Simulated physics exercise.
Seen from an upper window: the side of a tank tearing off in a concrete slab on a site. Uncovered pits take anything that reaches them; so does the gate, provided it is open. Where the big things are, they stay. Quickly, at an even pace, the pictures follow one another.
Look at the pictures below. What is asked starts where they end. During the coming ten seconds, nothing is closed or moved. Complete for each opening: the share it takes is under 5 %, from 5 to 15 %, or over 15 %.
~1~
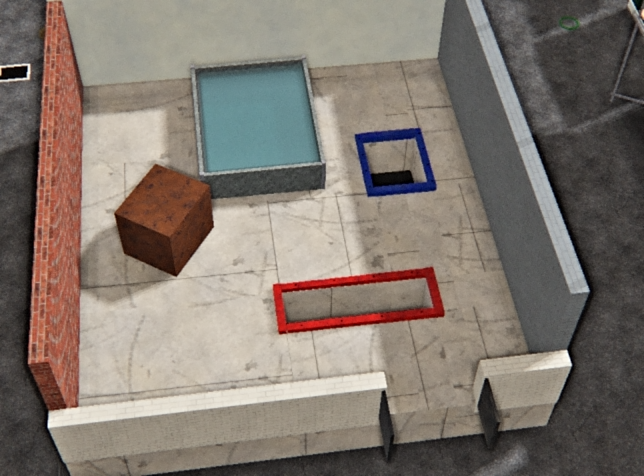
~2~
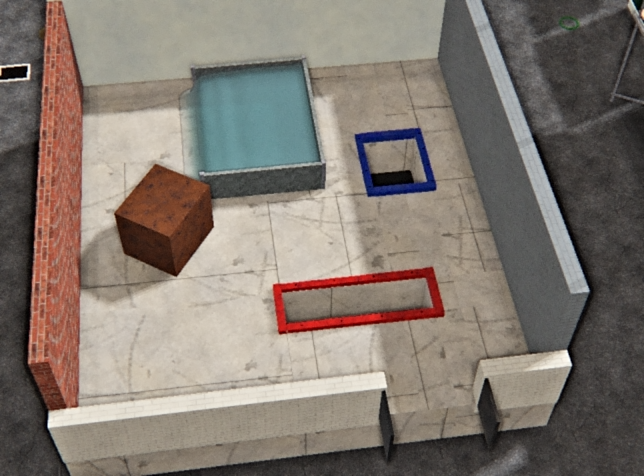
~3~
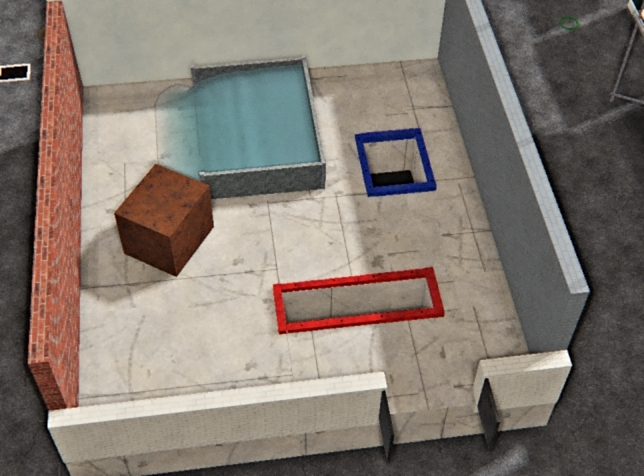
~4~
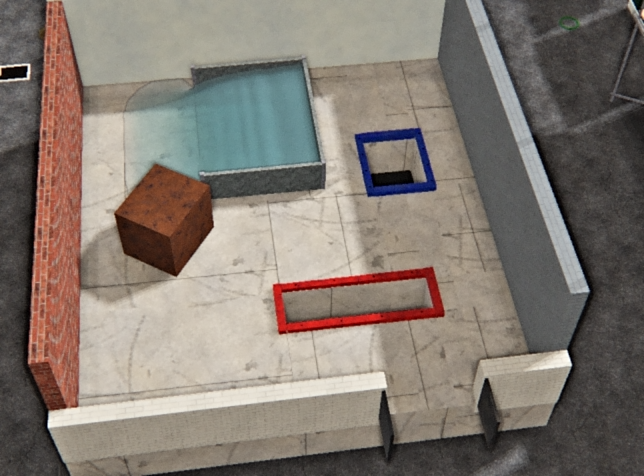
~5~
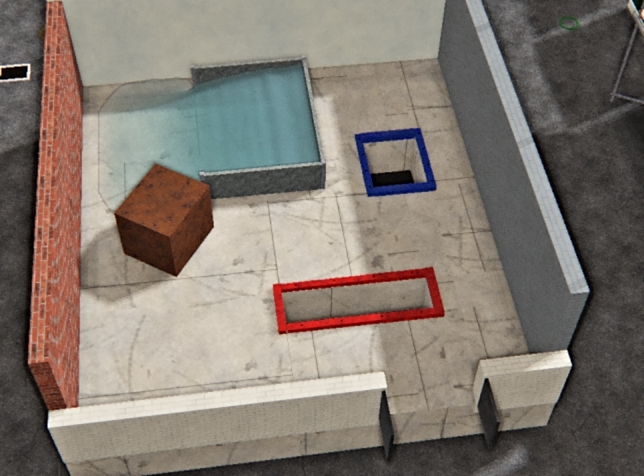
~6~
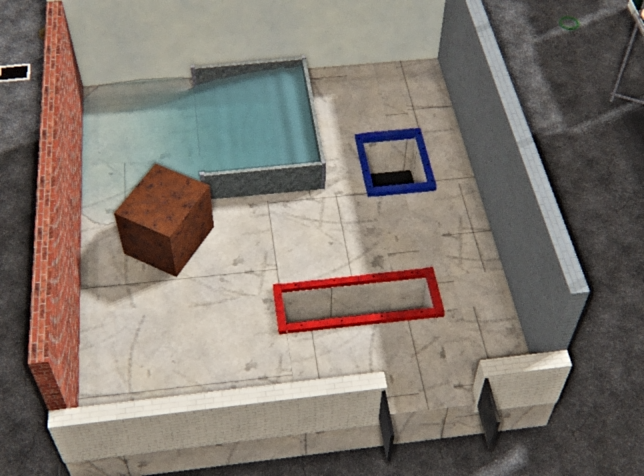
The share the gate takes is under 5 %; the share the red pit takes is under 5 %; the share the blue pit takes is under 5 %.
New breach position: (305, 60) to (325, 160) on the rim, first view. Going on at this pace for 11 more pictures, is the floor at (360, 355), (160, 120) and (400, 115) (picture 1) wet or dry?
First spot spared, second spot spared, third spot submerged.
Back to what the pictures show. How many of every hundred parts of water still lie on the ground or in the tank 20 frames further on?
Estimate: 100 per cent.
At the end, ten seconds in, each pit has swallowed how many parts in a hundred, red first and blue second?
Estimated: 0 per cent and 0 per cent respectively.
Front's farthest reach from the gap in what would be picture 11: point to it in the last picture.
I'd put it around (82, 271).
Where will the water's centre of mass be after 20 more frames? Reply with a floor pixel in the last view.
I would point to (173, 172).
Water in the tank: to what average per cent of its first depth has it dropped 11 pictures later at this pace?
Roughly 34 percent.
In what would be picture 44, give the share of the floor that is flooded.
Share estimate: About 70 per cent.
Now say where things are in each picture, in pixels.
The first frame shows the tank at (256, 117) is whole and still.
In the second frame, water pours out at (201, 135) and has run to a hidden place.
In the third frame, water pours out at (201, 137) and has run to a hidden place.
In the fourth frame, water pours out at (201, 138) and has run to (160, 81).
In the fifth frame, the front is at (133, 83), out from the gap at (201, 138).
In the sixth frame, water pours out at (201, 138) and has run to (83, 207).
A moment on, water covers 20 % of the floor; the gate 0 %, the red pit 0 %, the blue pit 0 %.
Next, water covers 25 % of the floor; the gate 0 %, the red pit 0 %, the blue pit 0 %.
Then, water covers 40 % of the floor; the gate 0 %, the red pit 0 %, the blue pit 0 %.
Later, water covers 70 % of the floor; the gate 0 %, the red pit 0 %, the blue pit 0 %.
In the end, water covers 90 % of the floor; the gate 2 %, the red pit 0 %, the blue pit 0 %.
